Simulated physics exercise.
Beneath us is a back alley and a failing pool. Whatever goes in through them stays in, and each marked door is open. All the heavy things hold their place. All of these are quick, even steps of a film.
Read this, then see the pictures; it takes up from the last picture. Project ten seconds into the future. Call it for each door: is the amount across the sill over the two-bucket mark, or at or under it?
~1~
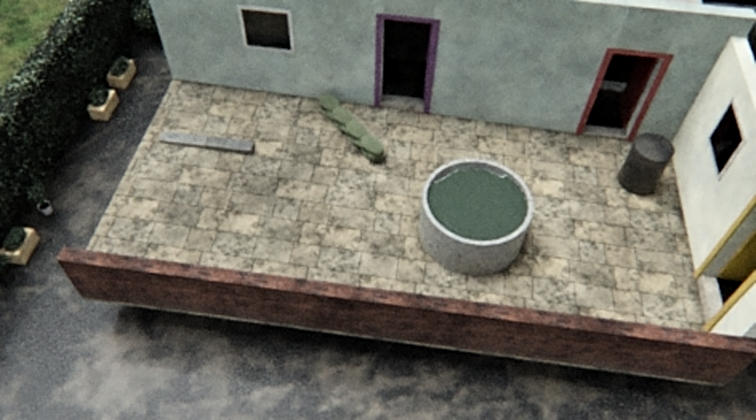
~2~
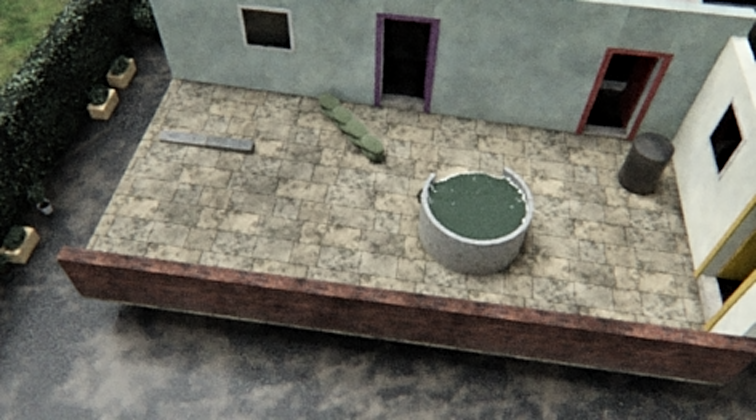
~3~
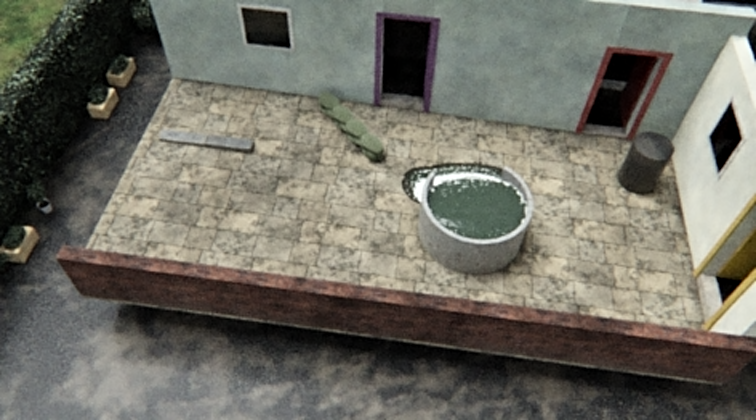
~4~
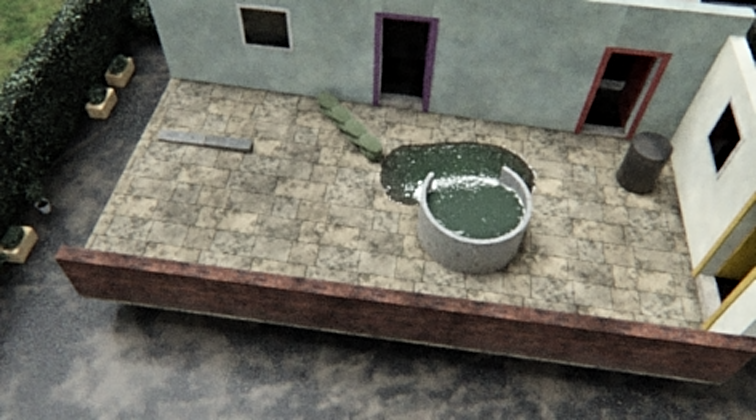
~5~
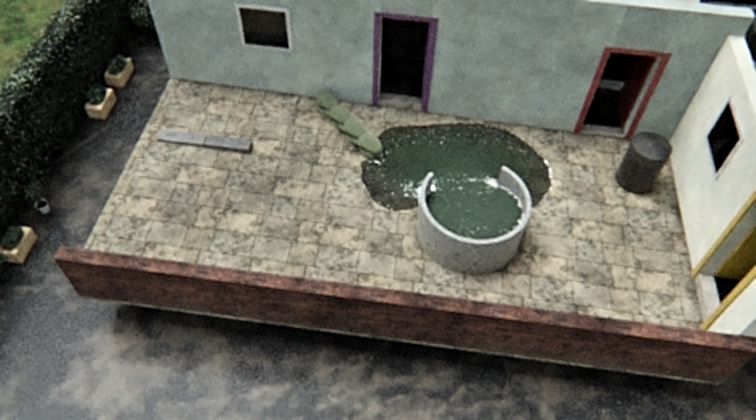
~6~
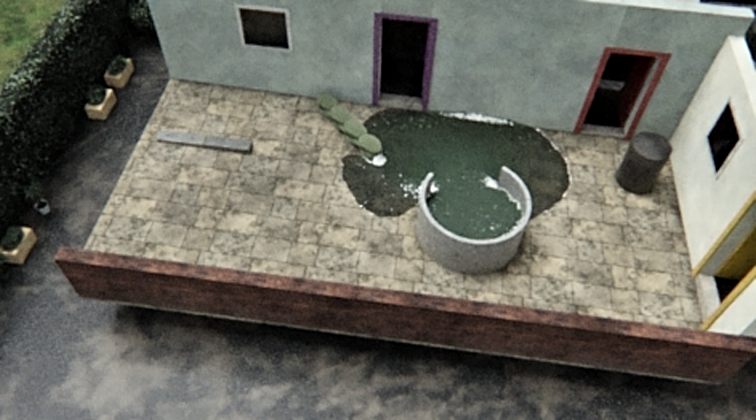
My call: The yellow door at or under the mark, the purple door over the mark, the red door over the mark.
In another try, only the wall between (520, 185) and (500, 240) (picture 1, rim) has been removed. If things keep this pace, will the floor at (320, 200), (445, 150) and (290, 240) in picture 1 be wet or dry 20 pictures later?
Point by point: Unwetted; unwetted; unwetted.
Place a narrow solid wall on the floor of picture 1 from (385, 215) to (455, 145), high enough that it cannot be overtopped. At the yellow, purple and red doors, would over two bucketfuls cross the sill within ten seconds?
Going through them in order, the yellow door remains below the mark, the purple door remains below the mark and the red door gets past the mark.
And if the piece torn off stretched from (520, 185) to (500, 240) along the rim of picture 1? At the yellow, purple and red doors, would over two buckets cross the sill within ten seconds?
Yellow door: Above, purple door: Below, red door: Above.
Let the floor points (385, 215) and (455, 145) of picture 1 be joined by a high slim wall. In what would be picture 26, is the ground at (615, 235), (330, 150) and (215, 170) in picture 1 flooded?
The first is inundated, the second still bare and the third still bare.
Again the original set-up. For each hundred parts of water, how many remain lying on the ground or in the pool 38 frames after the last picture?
Roughly 90 parts in a hundred.
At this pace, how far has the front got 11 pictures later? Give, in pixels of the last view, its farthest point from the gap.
Roughly (217, 84).
A moment on, water covers 20 % of the floor; the yellow door not reached, the purple door over two buckets in, the red door wet at the sill, nothing in.
Next, water covers 30 % of the floor; the yellow door not reached, the purple door over two buckets in, the red door under two buckets in.
Then, water covers 40 % of the floor; the yellow door wet at the sill, nothing in, the purple door far over two buckets in, the red door under two buckets in.
Later, water covers 55 % of the floor; the yellow door wet at the sill, nothing in, the purple door far over two buckets in, the red door over two buckets in.
In the end, water covers 55 % of the floor; the yellow door wet at the sill, nothing in, the purple door far over two buckets in, the red door over two buckets in.
